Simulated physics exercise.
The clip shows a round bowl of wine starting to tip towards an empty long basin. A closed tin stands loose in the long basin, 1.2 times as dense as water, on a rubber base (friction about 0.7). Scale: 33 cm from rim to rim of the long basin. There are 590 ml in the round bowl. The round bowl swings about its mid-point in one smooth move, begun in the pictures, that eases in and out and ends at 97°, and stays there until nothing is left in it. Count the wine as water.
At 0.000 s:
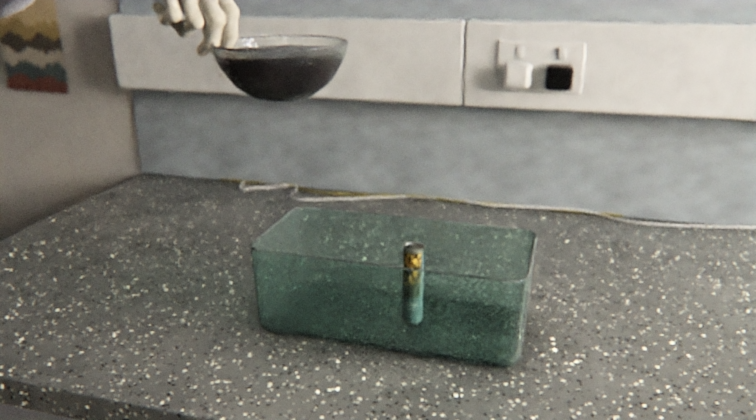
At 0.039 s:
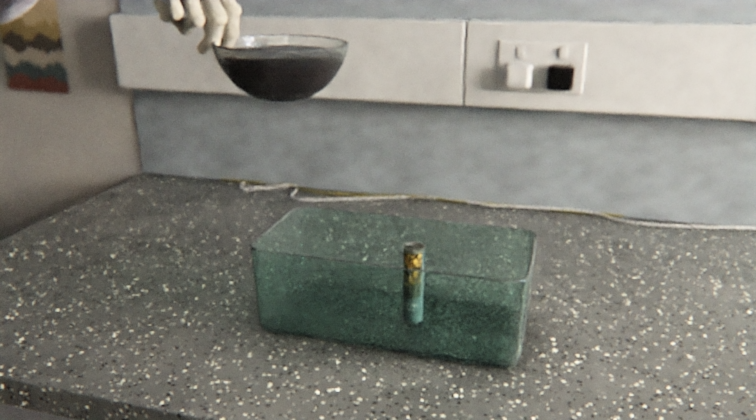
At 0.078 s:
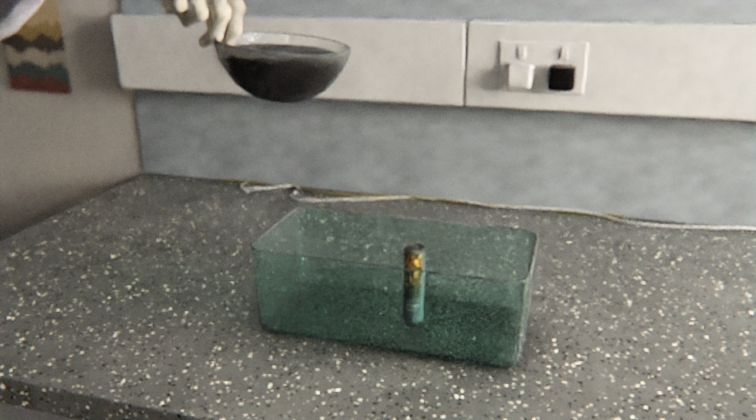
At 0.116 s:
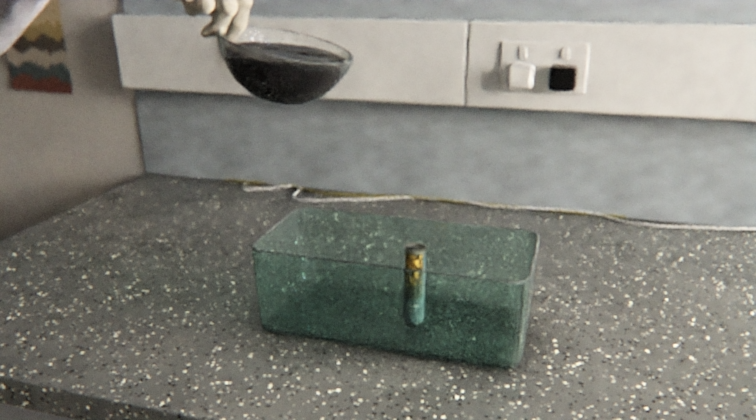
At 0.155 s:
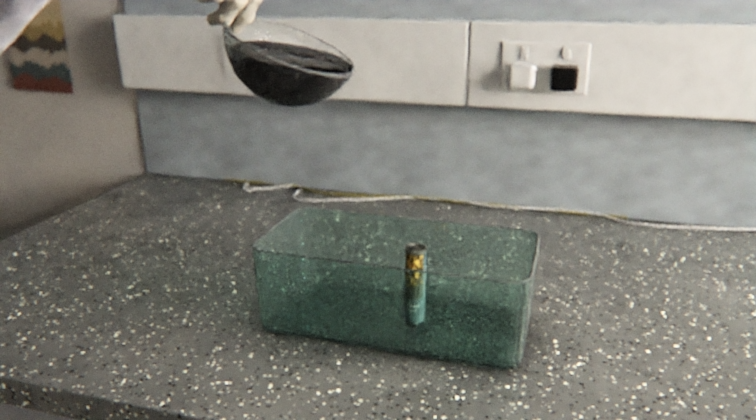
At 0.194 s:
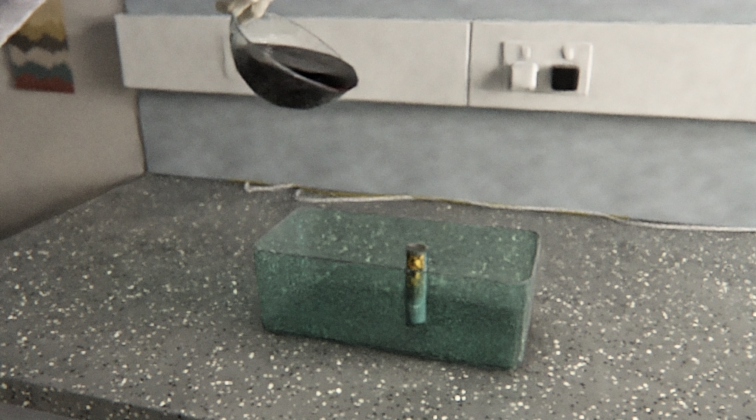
A pale gloved hand at the upper left holds a clear round bowl of dark liquid above a speckled grey worktop, seen from slightly above by a still camera. Below sits a long green see-through basin with a small teal and yellow tin upright in it, before a pale wall with sockets and a cable. The hand tilts the bowl smoothly, slowly then faster, its right rim dipping steeply.
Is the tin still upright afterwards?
The tin topples.
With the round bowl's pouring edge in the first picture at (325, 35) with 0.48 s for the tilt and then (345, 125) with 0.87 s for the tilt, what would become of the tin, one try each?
First it goes over; then it remains upright.
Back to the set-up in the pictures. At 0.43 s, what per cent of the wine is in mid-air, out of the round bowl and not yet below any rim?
Near 70 in a hundred.
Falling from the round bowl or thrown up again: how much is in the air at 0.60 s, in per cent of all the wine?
Near 5 in a hundred.
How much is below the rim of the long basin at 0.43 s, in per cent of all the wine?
Some 26 per cent.
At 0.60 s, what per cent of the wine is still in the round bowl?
Some 0 per cent.
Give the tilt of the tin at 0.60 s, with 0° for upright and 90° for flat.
About 5°.
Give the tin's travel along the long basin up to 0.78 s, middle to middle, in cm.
Some 4 cm.
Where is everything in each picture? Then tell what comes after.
It leans 0°; its right rim is at (343, 46); the wine meets the walls at (228, 51) and (340, 54); the long basin's rim runs from (273, 227) to (532, 256); the tin's top is at (414, 250), in the first picture.
It leans 2°; its right rim is at (344, 48); the wine meets the walls at (229, 50) and (341, 55), in the second picture.
It leans 6°; its right rim is at (346, 54); the wine meets the walls at (231, 47) and (343, 59), in the third picture.
It leans 13°; its right rim is at (348, 63); the wine meets the walls at (234, 44) and (346, 63), in the fourth picture.
It leans 23°; its right rim is at (349, 75); the wine meets the walls at (238, 42) and (351, 67), in the fifth picture.
It leans 34°; its right rim is at (348, 89); the wine meets the walls at (244, 45) and (337, 70); 6 per cent is over the edge, in the sixth picture.
Then, 0.43 s in, the tilt is 94° and 5 per cent is still to pour; the tin stands where it began.
Then, 0.60 s in, the tilt is 97° and 0 per cent is still to pour; the tin stands 3 cm from where it began.
Then, 0.78 s in, the tilt is 97° and 0 per cent is still to pour; the tin leans 18°.
Then, 0.98 s in, the tilt is 97° and 0 per cent is still to pour; the tin leans 44°.
Finally, the tin lies on its side.
